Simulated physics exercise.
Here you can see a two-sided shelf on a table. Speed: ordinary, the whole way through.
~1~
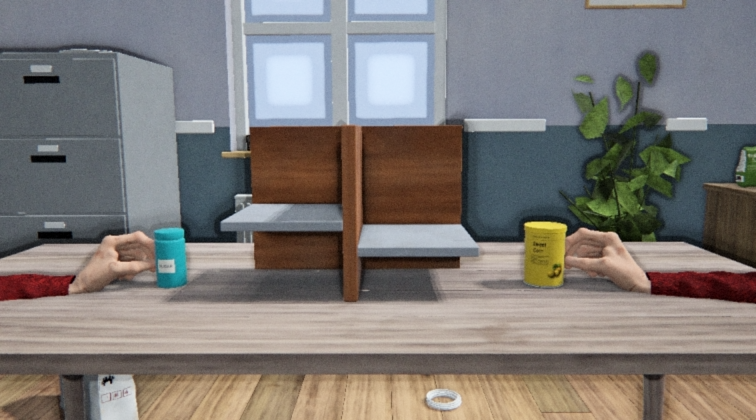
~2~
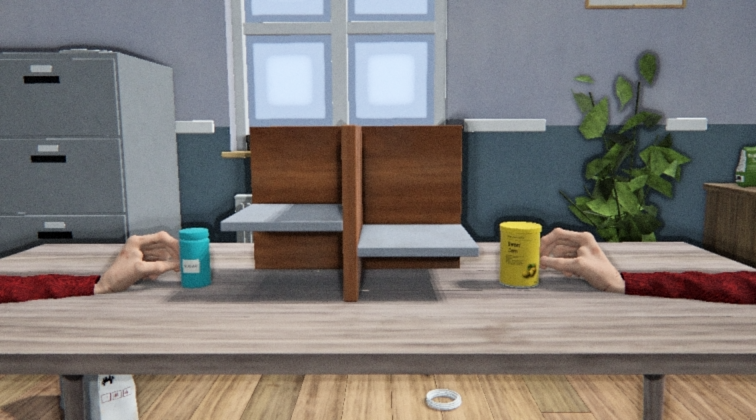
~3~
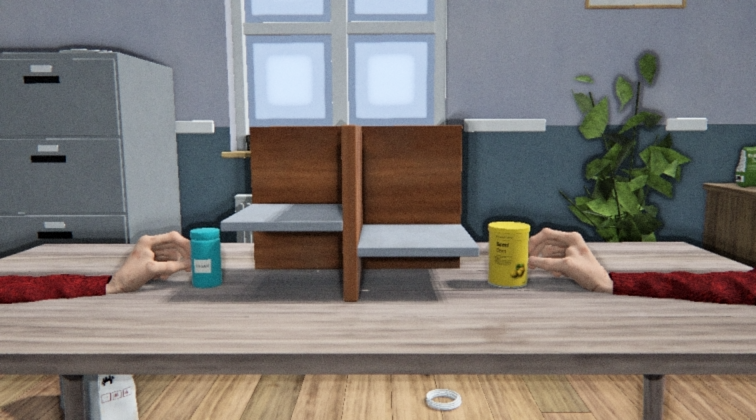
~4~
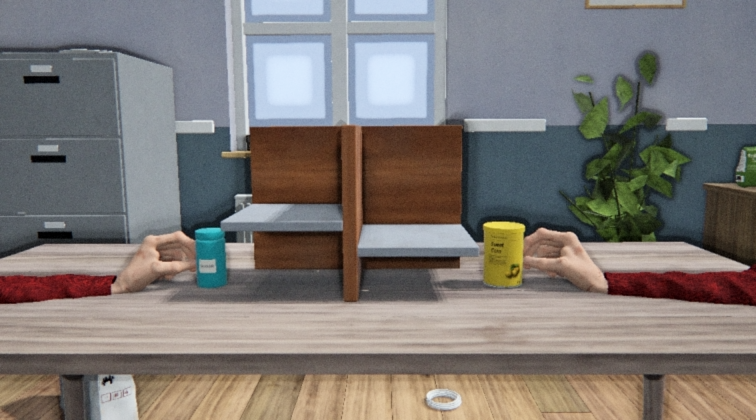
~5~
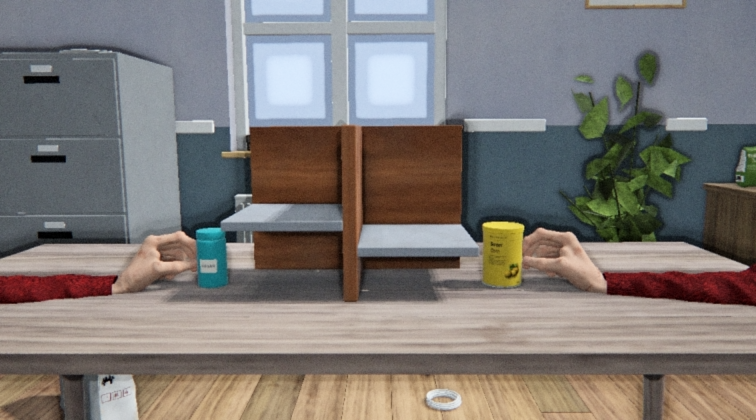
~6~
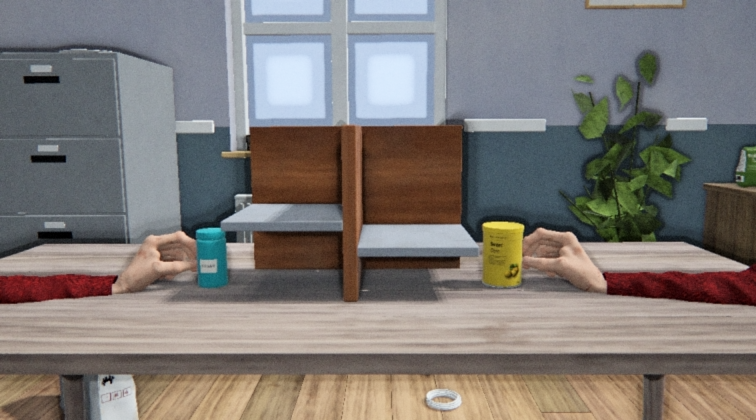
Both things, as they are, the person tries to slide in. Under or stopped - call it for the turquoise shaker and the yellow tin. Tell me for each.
Turquoise shaker under, yellow tin stopped.
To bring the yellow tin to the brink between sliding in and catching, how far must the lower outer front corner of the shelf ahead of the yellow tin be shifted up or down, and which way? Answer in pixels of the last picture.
Move it up by around 20 pixels.
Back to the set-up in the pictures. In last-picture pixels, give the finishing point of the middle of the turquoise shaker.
It comes to rest at about (255, 258) in the last picture.
Then, 0.28 s past the last view, turquoise shaker sliding up to the opening near (226, 258); yellow tin sliding up to the opening near (489, 255).
Finally, the turquoise shaker slides in, near (255, 258); the yellow tin catches on the edge, near (489, 255).
